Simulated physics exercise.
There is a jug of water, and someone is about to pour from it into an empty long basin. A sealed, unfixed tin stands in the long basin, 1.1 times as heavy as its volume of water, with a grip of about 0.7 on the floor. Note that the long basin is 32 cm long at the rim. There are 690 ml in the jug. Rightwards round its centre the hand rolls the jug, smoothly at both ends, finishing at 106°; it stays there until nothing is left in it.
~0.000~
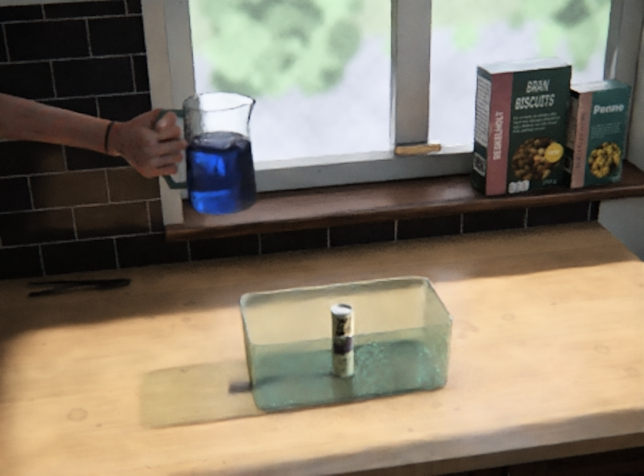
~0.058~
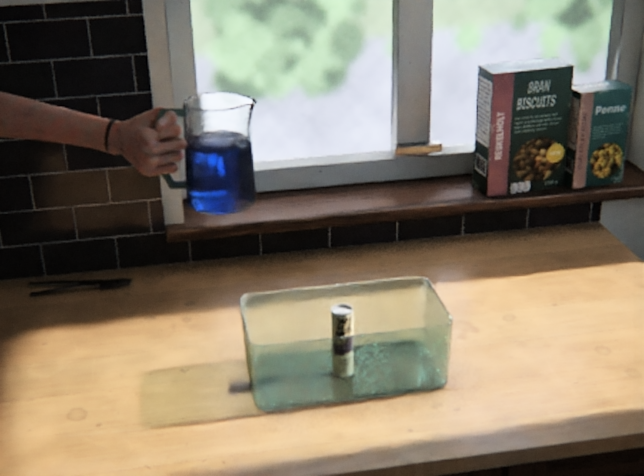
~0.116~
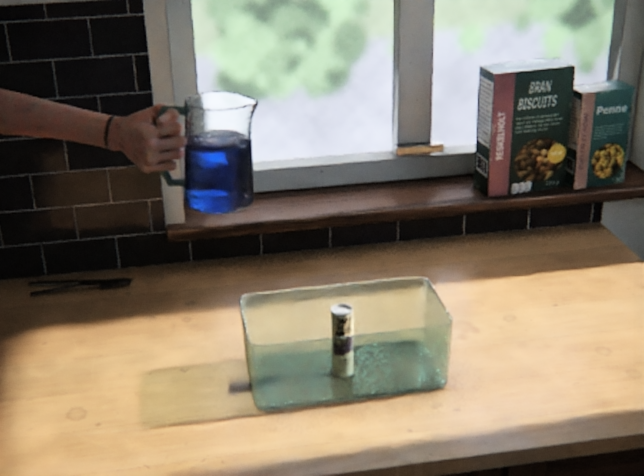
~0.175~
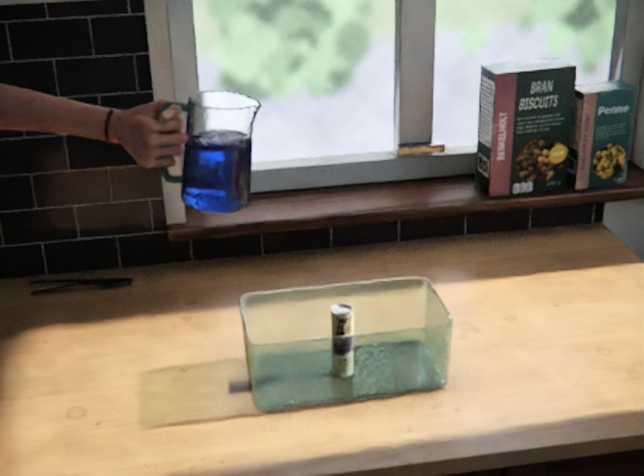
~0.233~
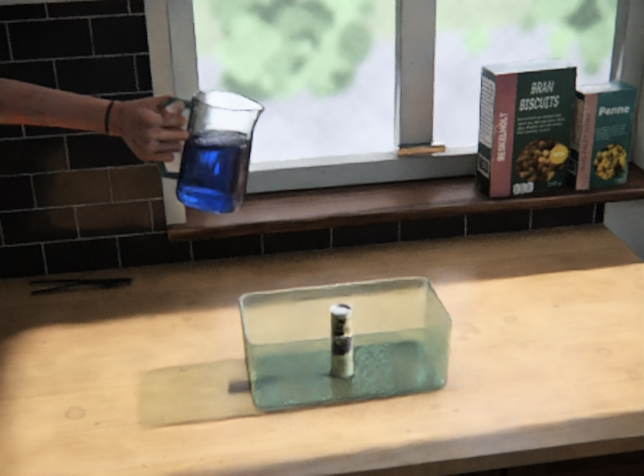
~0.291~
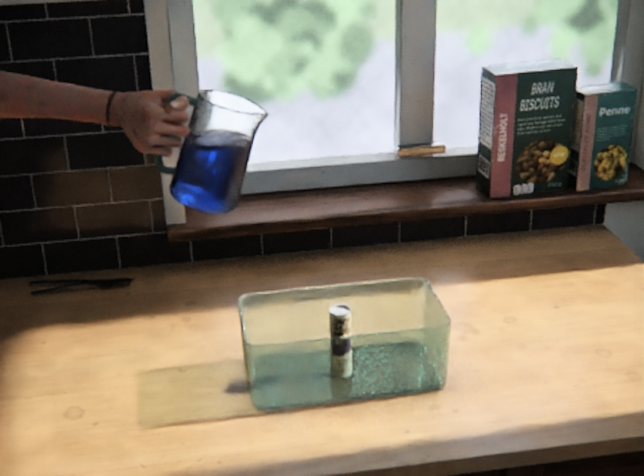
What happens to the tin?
Upright.
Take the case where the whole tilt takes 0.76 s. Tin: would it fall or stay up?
It stays steady, then.
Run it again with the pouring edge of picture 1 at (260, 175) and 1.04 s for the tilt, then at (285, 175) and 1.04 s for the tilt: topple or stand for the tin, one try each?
Run one: It tumbles. Run two: It does not tip.
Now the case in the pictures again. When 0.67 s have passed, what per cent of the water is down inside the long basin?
At that time the basin holds about 0 per cent of the liquid.
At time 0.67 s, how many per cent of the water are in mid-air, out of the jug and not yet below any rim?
It comes to roughly 4 per cent.
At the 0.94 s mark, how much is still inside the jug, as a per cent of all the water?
Around 48 in a hundred.
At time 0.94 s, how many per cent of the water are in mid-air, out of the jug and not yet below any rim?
In-air share: About 40 %.
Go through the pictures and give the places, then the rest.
In the first picture, it leans 0°; its right rim is at (255, 100); the water meets the walls at (186, 141) and (249, 136); the long basin's rim runs from (245, 321) to (439, 299); the tin's top is at (342, 312).
In the second picture, it leans 1°; its right rim is at (256, 100); the water meets the walls at (187, 141) and (249, 136).
In the third picture, it leans 3°; its right rim is at (258, 101); the water meets the walls at (187, 141) and (249, 135).
In the fourth picture, it leans 7°; its right rim is at (261, 103); the water meets the walls at (187, 140) and (250, 135).
In the fifth picture, it leans 13°; its right rim is at (265, 107); the water meets the walls at (187, 140) and (250, 135).
In the sixth picture, it leans 19°; its right rim is at (268, 113); the water meets the walls at (181, 151) and (251, 136).
After 0.67 s the tilt is 76° and 96 per cent is still to pour; the tin stands where it began.
After 0.94 s the tilt is 104° and 49 per cent is still to pour; the tin stands where it began.
After 1.23 s the tilt is 106° and 9 per cent is still to pour; the tin stands where it began.
After 1.54 s the tilt is 106° and 1 per cent is still to pour; the tin stands where it began.
In the end the tin stands where it began.
